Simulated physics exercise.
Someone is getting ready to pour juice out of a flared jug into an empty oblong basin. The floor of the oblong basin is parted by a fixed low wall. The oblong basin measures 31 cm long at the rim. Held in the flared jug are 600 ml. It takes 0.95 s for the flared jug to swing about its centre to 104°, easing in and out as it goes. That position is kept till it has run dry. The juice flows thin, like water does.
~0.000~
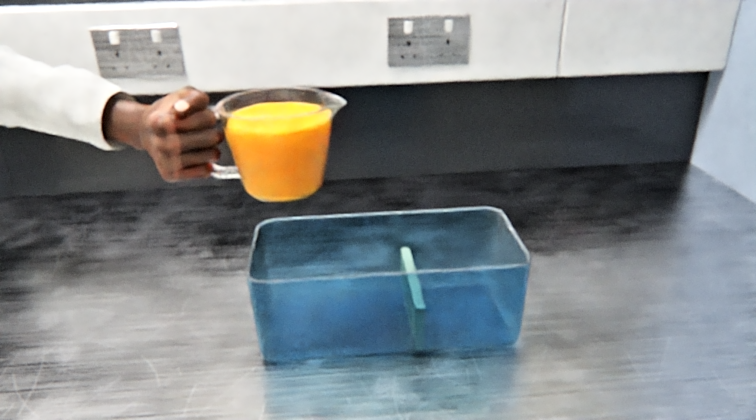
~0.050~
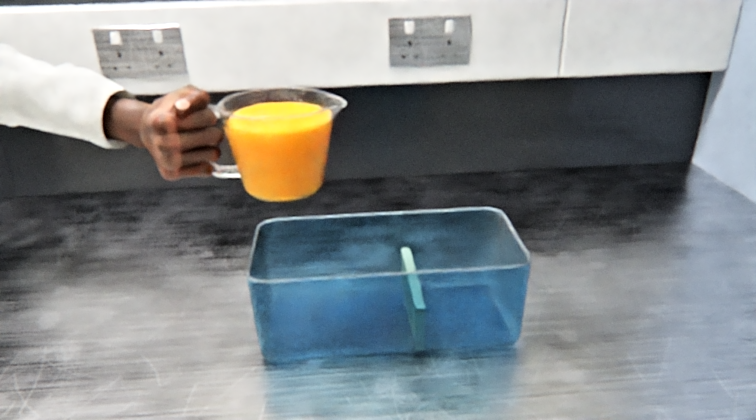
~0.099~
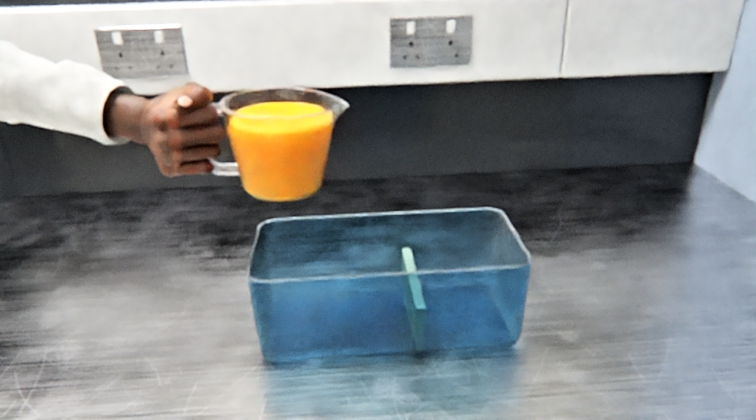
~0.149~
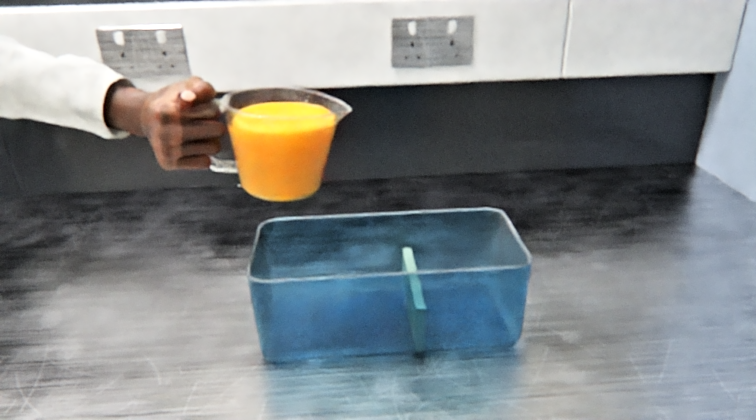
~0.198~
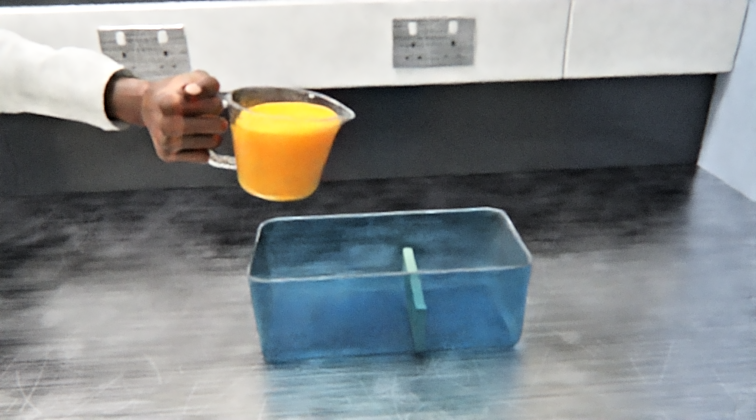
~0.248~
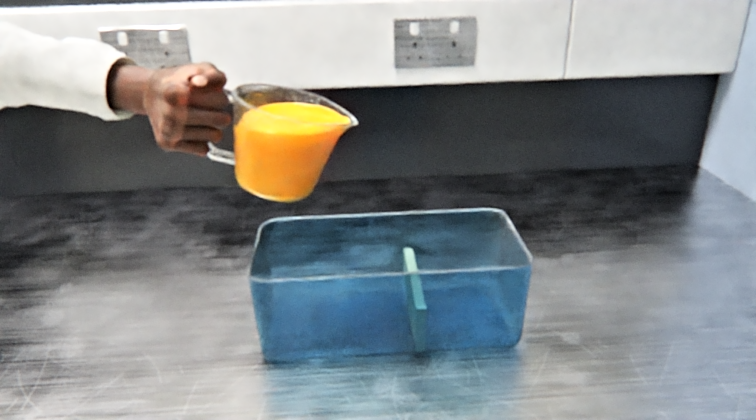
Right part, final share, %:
18 %.
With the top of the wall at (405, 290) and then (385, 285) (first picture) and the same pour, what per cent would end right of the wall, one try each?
45 per cent first, 75 per cent second.
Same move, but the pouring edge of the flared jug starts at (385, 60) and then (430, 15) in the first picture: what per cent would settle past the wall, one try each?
Some 85 and 75 per cent, in that order.
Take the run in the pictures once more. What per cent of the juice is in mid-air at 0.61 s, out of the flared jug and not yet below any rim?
Near 26 per cent at that time.
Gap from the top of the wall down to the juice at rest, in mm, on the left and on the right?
It's around 42 mm on the left side and around 54 mm on the right side.
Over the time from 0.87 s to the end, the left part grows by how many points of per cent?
Change: Approx. 14 %.
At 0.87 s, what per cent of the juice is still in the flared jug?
I reckon near 8 per cent still sits there.
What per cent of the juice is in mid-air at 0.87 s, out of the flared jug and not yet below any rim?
Estimate: Around 9 per cent.
Then, 0.61 s in, the tilt is 74° and 57 per cent is still to pour, 9 is left of the wall and 8 right of it.
Then, 0.87 s in, the tilt is 102° and 8 per cent is still to pour, 66 is left of the wall and 17 right of it.
Then, 1.15 s in, the tilt is 104° and 0 per cent is still to pour, 80 is left of the wall and 18 right of it.
Then, 1.45 s in, the tilt is 104° and 0 per cent is still to pour, 80 is left of the wall and 18 right of it.
Finally, 80 per cent lies left of the wall, 18 right of it and 2 outside.
